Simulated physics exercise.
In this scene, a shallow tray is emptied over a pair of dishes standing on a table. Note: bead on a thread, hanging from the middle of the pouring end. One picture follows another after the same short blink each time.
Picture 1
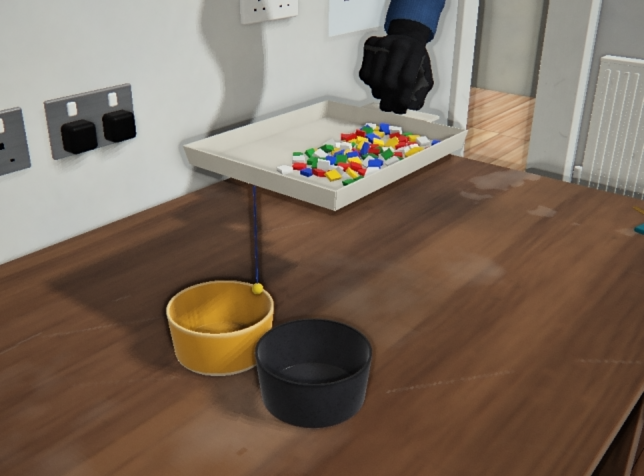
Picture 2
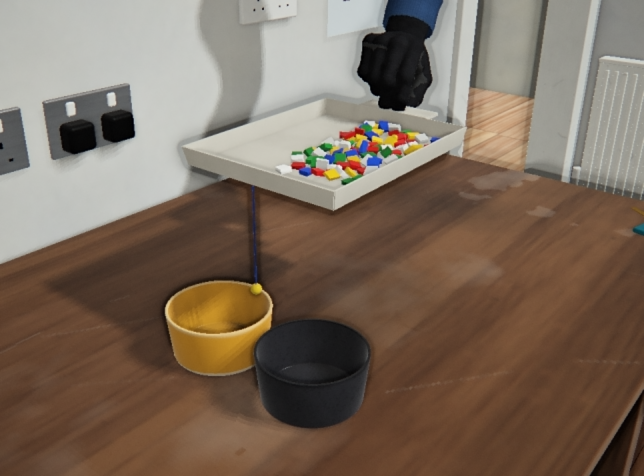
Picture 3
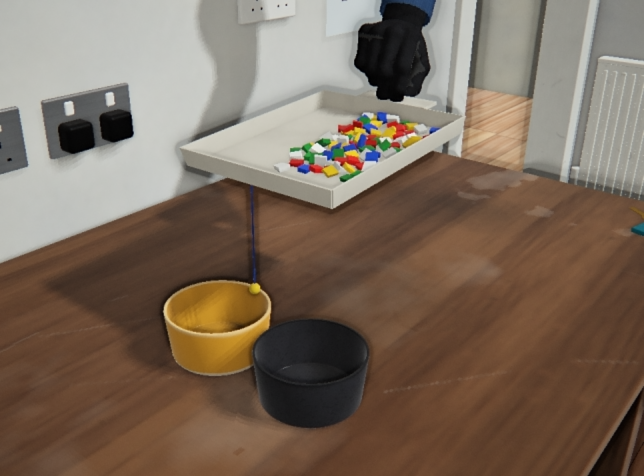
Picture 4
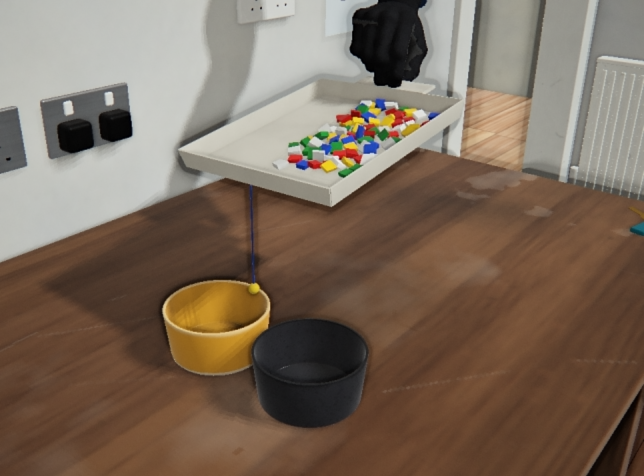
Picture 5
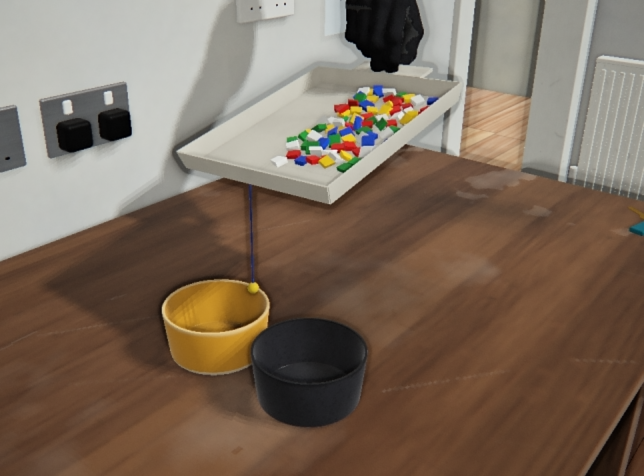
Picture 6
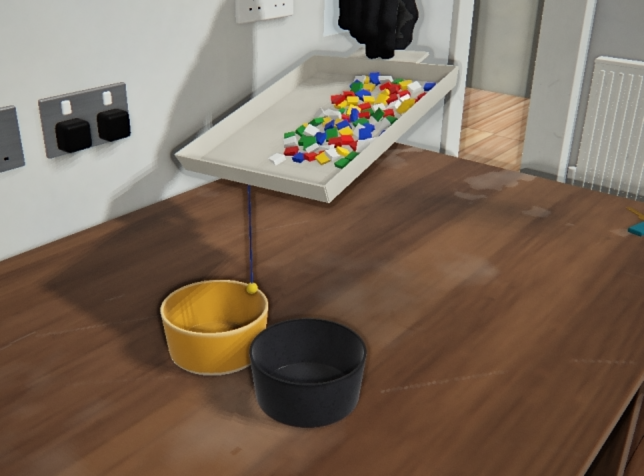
A pale shallow tray of colourful mosaic tiles starts level above a yellow dish and a black dish on a wooden table, then gradually tilts toward its lower left corner as a black-gloved hand rises slightly behind it.
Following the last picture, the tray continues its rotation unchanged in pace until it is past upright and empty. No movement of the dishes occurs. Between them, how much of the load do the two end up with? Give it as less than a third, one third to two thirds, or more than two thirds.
The two end up with one third to two thirds of the load.
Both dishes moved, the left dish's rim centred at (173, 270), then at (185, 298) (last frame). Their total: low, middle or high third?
At the first place the middle third, at the second more than two thirds.
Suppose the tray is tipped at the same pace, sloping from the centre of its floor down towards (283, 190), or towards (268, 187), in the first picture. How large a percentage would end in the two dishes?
80 % and 70 %.
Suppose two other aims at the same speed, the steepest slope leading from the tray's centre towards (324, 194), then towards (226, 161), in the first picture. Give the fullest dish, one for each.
Heading one - the rightward dish; heading two - the leftward dish.
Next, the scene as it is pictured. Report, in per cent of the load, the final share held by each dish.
Roughly 50 in a hundred for the left dish, roughly 0 in a hundred for the right dish.
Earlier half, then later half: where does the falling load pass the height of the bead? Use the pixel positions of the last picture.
The early half goes through (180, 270), the late half through (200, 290).
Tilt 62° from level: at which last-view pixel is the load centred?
The load's middle is around (242, 159).
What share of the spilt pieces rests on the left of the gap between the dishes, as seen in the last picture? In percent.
Around 100 %.
Soon, tray tipped steeply; nearly all on the tray; a small part in the air.
A while on, tray tipped past a quarter turn; most on the tray; a small part in the left dish; a small part outside both; a small part in the air.
Towards the end, tray tipped past a quarter turn; about half in the left dish; about half outside both.
Finally, tray tipped past a quarter turn; none in the right dish; about half in the left dish; about half outside both.
